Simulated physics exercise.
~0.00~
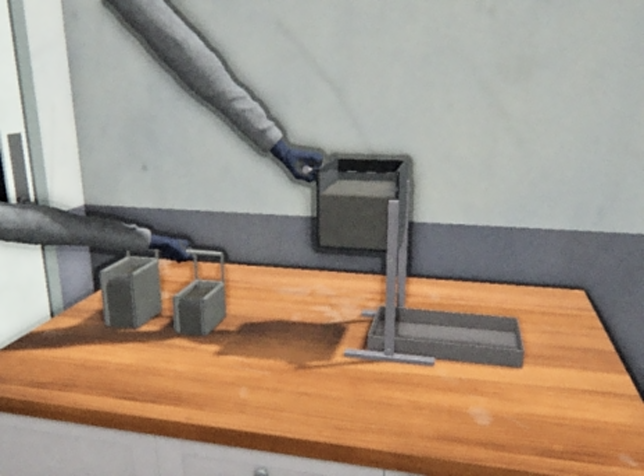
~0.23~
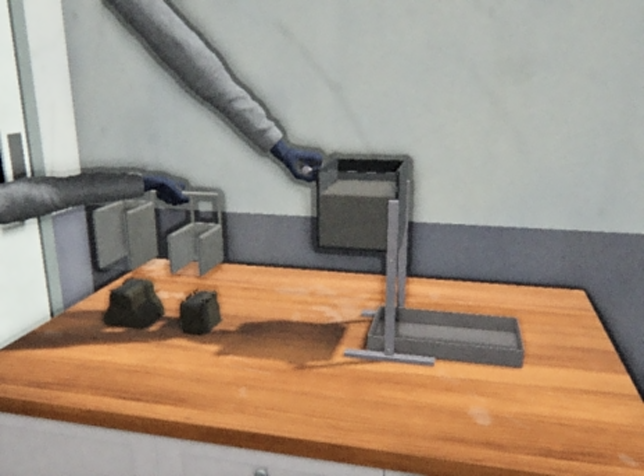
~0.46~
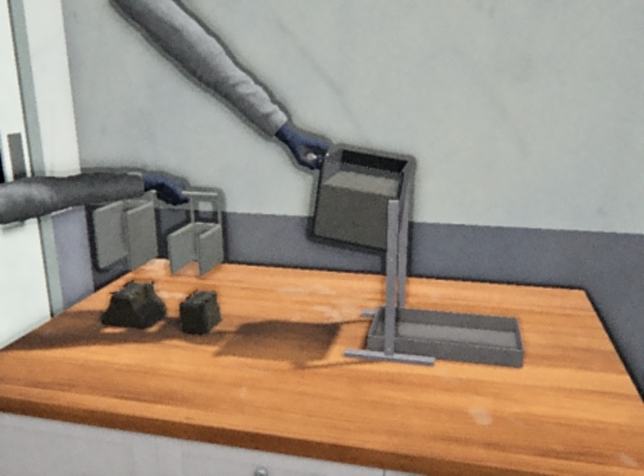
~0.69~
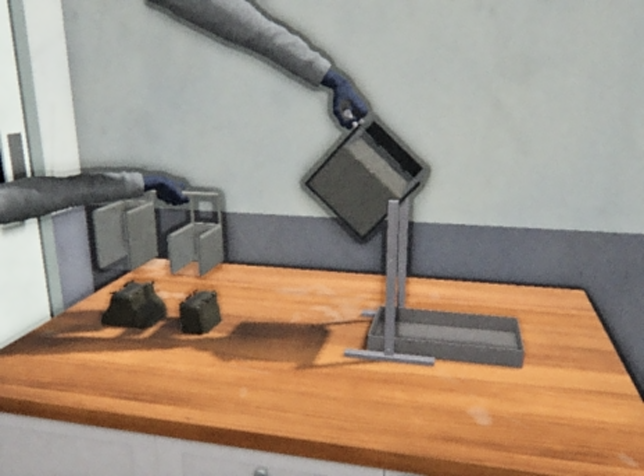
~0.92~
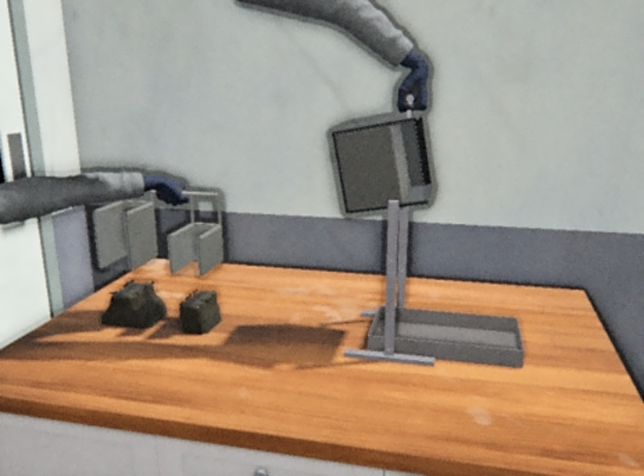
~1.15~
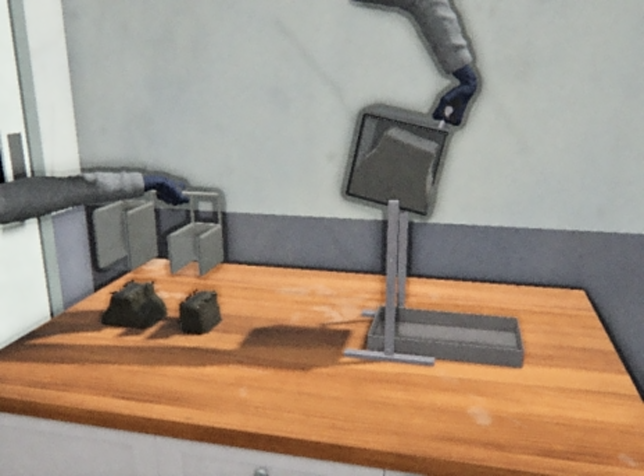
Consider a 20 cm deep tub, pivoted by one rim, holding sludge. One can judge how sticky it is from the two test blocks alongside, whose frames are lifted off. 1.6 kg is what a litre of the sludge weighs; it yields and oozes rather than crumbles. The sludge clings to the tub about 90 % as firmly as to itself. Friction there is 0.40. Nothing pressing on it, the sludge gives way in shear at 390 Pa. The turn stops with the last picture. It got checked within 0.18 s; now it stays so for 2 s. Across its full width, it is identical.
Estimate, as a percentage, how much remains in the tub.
Roughly 36 per cent remains.
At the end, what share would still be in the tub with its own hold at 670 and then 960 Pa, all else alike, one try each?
50 %, then 100 %.
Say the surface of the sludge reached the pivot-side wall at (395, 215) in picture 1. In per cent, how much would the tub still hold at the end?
Roughly 55 per cent would still be in the tub at the end.
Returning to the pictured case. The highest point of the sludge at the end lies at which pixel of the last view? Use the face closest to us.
On the near face, the top ends up close to (371, 179).
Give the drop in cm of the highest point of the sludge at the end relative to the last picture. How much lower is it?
Some 11 cm.
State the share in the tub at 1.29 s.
About 65 %.
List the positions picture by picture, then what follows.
The first frame shows handle-side rim at (320, 170), tilt 0 degrees; top of the sludge at (323, 194); blocks stand 15 cm, 9.4 cm (left to right).
The second frame shows handle-side rim at (320, 170), tilt 0 degrees; top of the sludge at (323, 194); blocks stand 11 cm, 9.1 cm (left to right).
The third frame shows handle-side rim at (325, 160), tilt 8 degrees; top of the sludge at (327, 185); blocks stand 10 cm, 9.1 cm (left to right).
The fourth frame shows handle-side rim at (361, 127), tilt 43 degrees; top of the sludge at (347, 149); blocks stand 10 cm, 9.1 cm (left to right).
The fifth frame shows handle-side rim at (415, 122), tilt 80 degrees; top of the sludge at (385, 128); blocks stand 10 cm, 9.1 cm (left to right).
The sixth frame shows handle-side rim at (446, 136), tilt 102 degrees; top of the sludge at (384, 135); blocks stand 10 cm, 9.1 cm (left to right).
After 1.29 s, the tub is at 102 degrees and holds 65 %.
After 1.46 s, the tub is at 102 degrees and holds 39 %.
After 1.63 s, the tub is at 102 degrees and holds 36 %.
After 1.80 s, the tub is at 102 degrees and holds 36 %.
After 3.15 s, at the end, the tub is at 102 degrees and holds 36 %.
